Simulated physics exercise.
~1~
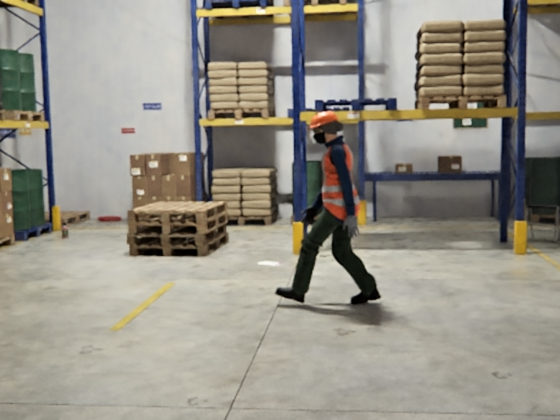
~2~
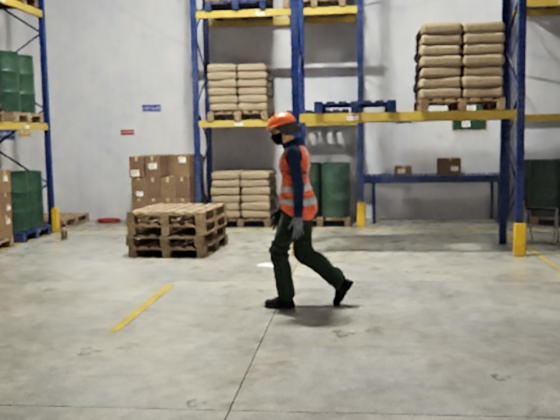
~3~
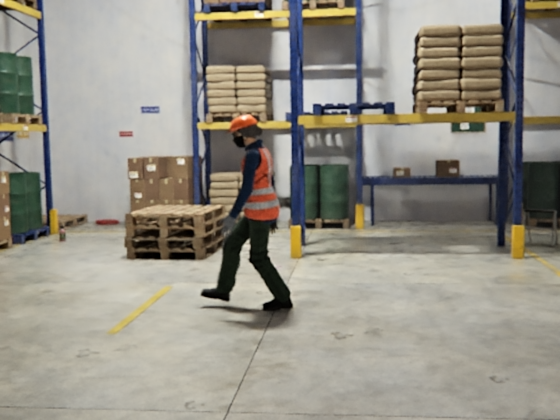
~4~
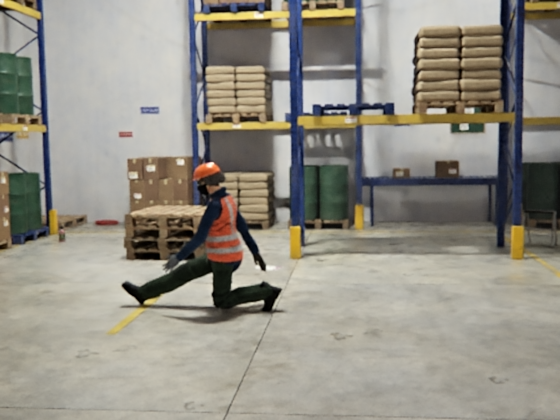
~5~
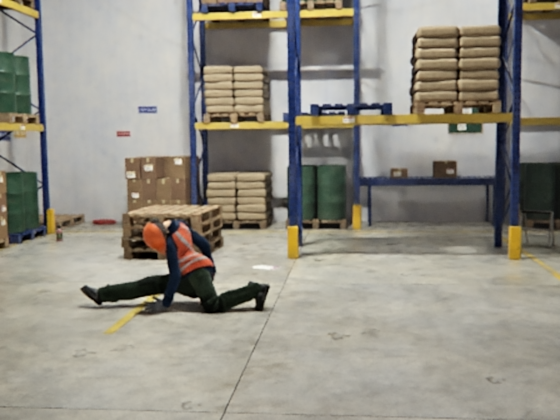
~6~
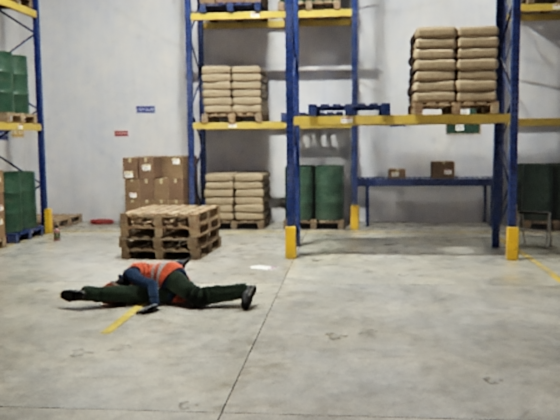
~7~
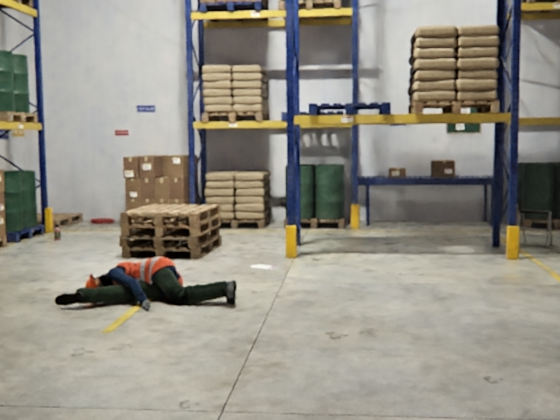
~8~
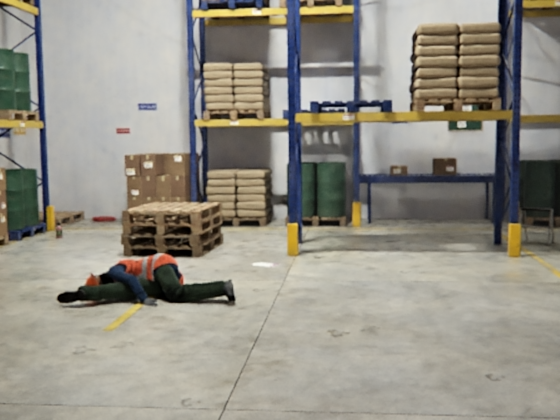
A worker in an orange hard hat and vest walked left across a warehouse floor, then sank into a wide split, pitched forward, and ended slumped face down and still, head beyond the yellow strip and hips short of it.
